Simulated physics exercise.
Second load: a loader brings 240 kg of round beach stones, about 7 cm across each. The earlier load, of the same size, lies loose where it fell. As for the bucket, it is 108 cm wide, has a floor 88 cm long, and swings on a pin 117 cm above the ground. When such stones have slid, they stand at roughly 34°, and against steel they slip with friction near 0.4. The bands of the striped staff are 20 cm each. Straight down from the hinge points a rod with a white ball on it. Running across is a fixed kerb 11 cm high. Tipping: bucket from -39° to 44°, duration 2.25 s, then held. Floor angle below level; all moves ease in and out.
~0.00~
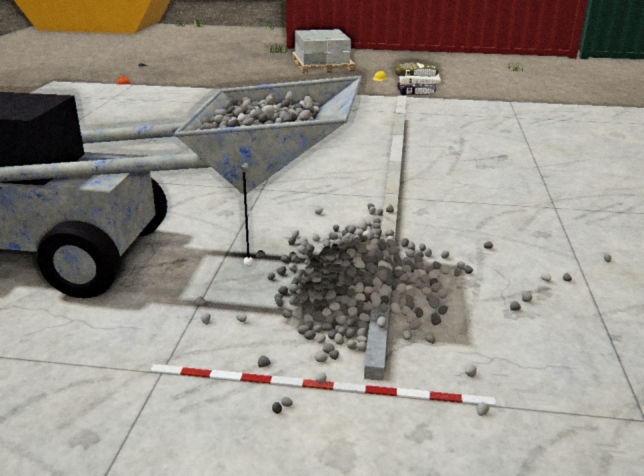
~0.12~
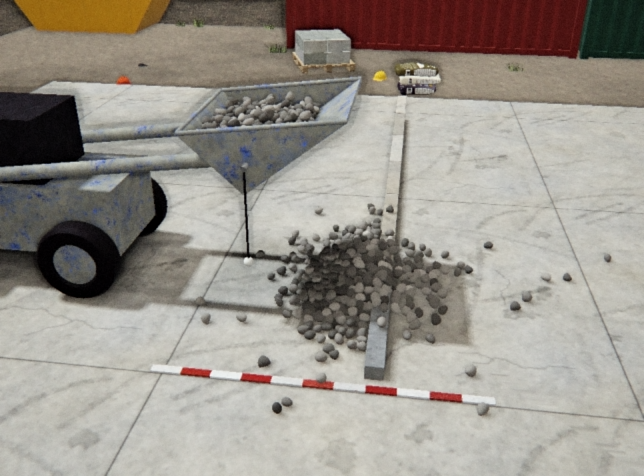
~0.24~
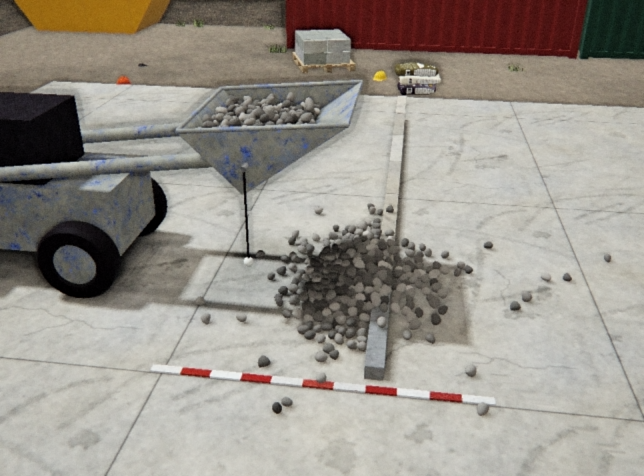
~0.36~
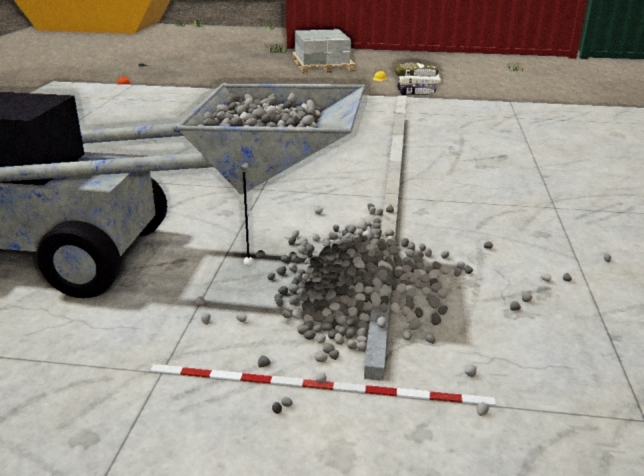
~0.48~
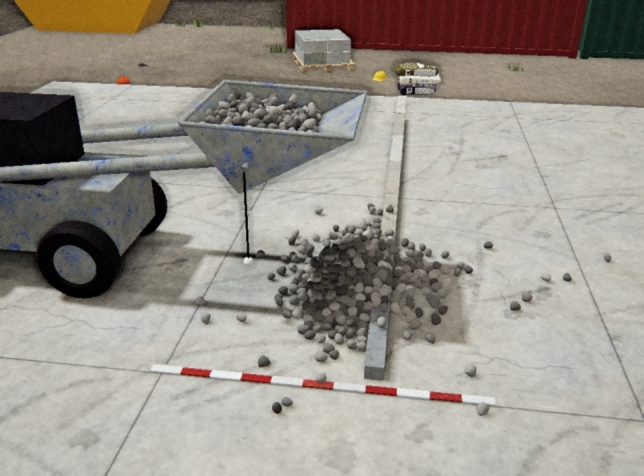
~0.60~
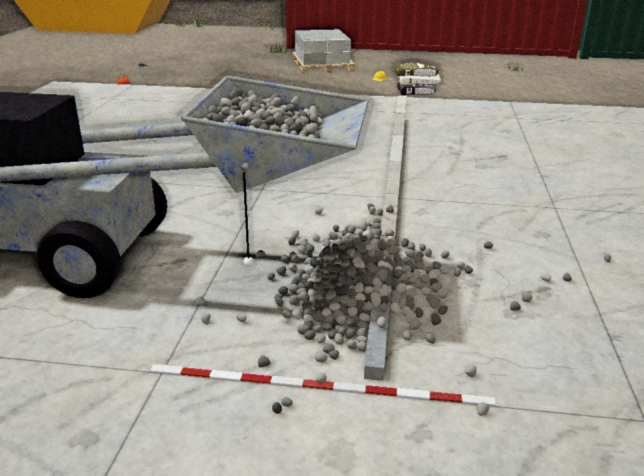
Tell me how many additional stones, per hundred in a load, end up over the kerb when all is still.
Some 40 in every hundred.
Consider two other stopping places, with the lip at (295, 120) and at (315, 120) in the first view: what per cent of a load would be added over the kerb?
Case one about 0 %, case two about 10 %.
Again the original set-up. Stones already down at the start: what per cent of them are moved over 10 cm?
Close to 15 in a hundred of them.
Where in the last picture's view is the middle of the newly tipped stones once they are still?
Around (368, 268).
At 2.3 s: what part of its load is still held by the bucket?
Roughly 0 per cent remains inside.
After 1.7 s the floor is at 31°; in per cent of one load, 92 in the bucket, 93 on this side of the kerb, 15 over the kerb; the foremost stones are at (527, 287).
After 2.3 s the floor is at 44°; in per cent of one load, 1 in the bucket, 159 on this side of the kerb, 40 over the kerb; the foremost stones are at (529, 275).
After 2.7 s the floor is at 44°; in per cent of one load, 0 in the bucket, 148 on this side of the kerb, 52 over the kerb; the foremost stones are at (544, 284).
After 5.2 s the floor is at 44°; in per cent of one load, 0 in the bucket, 146 on this side of the kerb, 54 over the kerb; the foremost stones are at (548, 277). Net gain over the kerb, 40.
